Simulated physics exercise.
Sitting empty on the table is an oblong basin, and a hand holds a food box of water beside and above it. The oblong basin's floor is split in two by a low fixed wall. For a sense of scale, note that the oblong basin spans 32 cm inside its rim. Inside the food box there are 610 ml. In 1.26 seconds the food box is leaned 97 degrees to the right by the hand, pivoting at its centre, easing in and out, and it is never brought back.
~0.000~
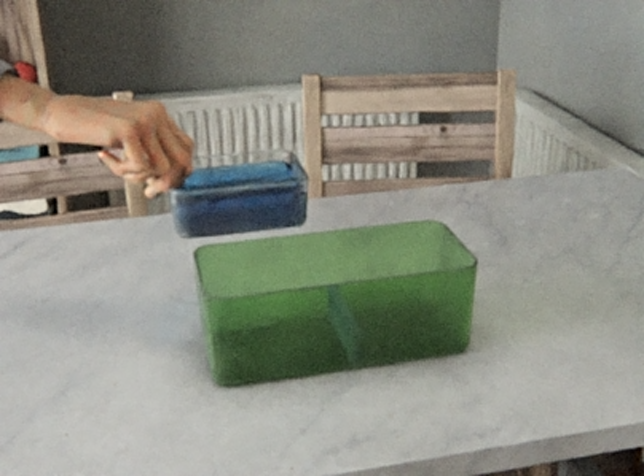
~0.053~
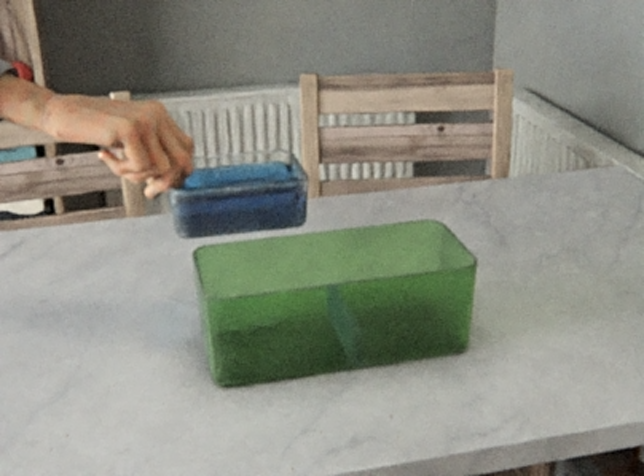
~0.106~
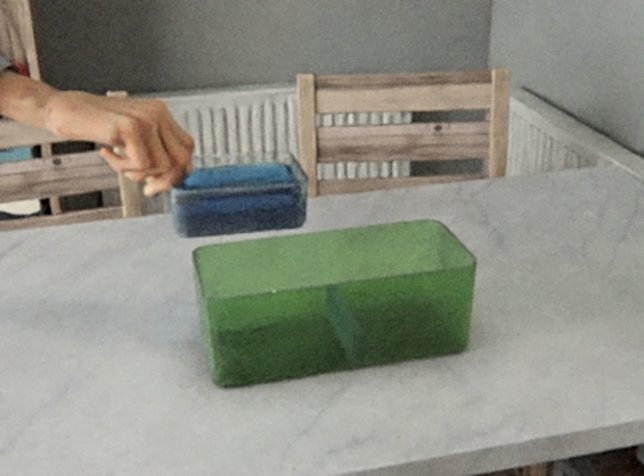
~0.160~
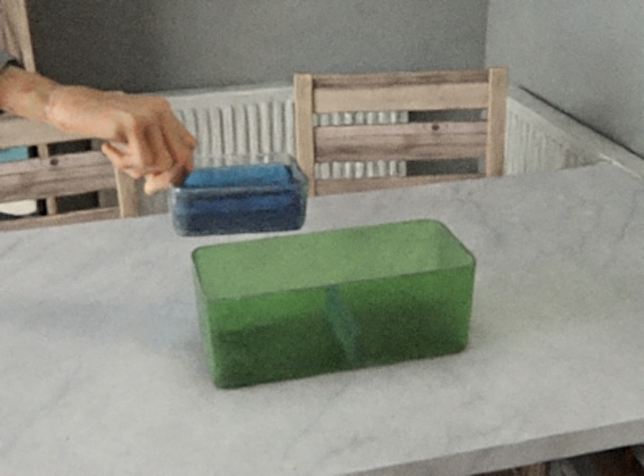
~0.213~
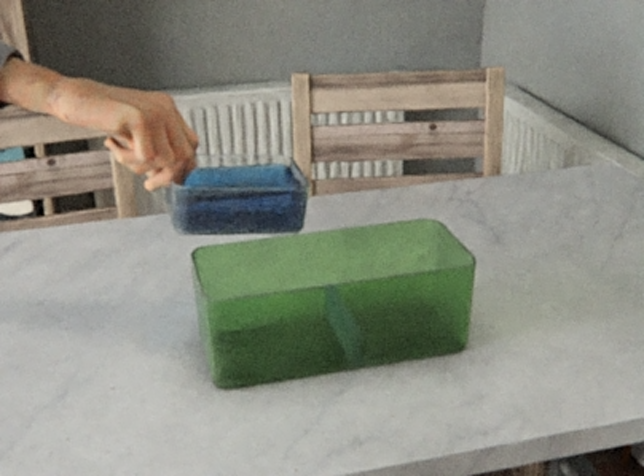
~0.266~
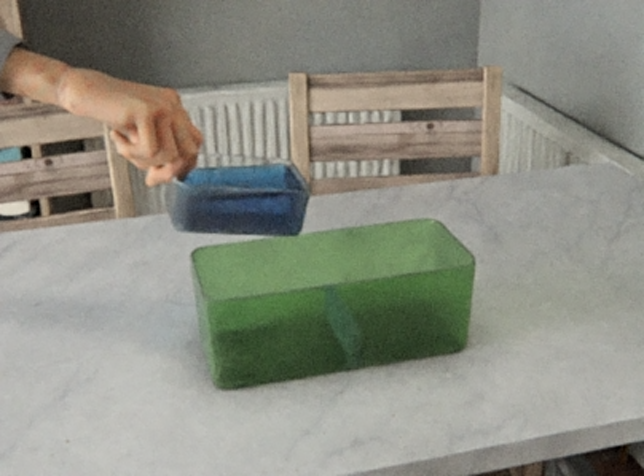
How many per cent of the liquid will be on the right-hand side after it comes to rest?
Some 61 per cent will be on the right-hand side.
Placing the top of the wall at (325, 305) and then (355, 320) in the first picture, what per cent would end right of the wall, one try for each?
I'd put it at about 70 per cent for the first and about 50 per cent for the second.
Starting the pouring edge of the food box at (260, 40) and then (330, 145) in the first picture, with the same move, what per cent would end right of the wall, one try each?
Near 50 in a hundred on the first go and near 75 in a hundred on the second.
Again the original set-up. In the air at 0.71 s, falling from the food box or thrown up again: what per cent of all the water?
Some 30 per cent, I reckon.
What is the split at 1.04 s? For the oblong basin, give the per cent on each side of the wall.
Left about 26, right about 60.
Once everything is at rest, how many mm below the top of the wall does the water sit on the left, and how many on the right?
The left comes to roughly 34 mm and the right to roughly 24 mm.
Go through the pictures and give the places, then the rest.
In the first picture, it leans 0°; its right rim is at (300, 166); the water meets the walls at (171, 185) and (297, 172); the oblong basin's rim runs from (199, 274) to (460, 243); the wall's top is at (344, 308).
In the second picture, it leans 0°; its right rim is at (300, 166); the water meets the walls at (170, 185) and (297, 173).
In the third picture, it leans 2°; its right rim is at (300, 167); the water meets the walls at (170, 186) and (297, 174).
In the fourth picture, it leans 4°; its right rim is at (300, 170); the water meets the walls at (170, 185) and (296, 174).
In the fifth picture, it leans 7°; its right rim is at (301, 173); the water meets the walls at (170, 184) and (297, 175).
In the sixth picture, it leans 10°; its right rim is at (301, 177); the water meets the walls at (170, 185) and (298, 175).
Then, 0.71 s in, the tilt is 59° and 39 per cent is still to pour, 4 is left of the wall and 26 right of it.
Then, 1.04 s in, the tilt is 90° and 9 per cent is still to pour, 27 is left of the wall and 61 right of it.
Then, 1.39 s in, the tilt is 97° and 1 per cent is still to pour, 36 is left of the wall and 61 right of it.
Then, 1.76 s in, the tilt is 97° and 0 per cent is still to pour, 38 is left of the wall and 61 right of it.
Finally, 38 per cent lies left of the wall, 61 right of it and 1 outside.
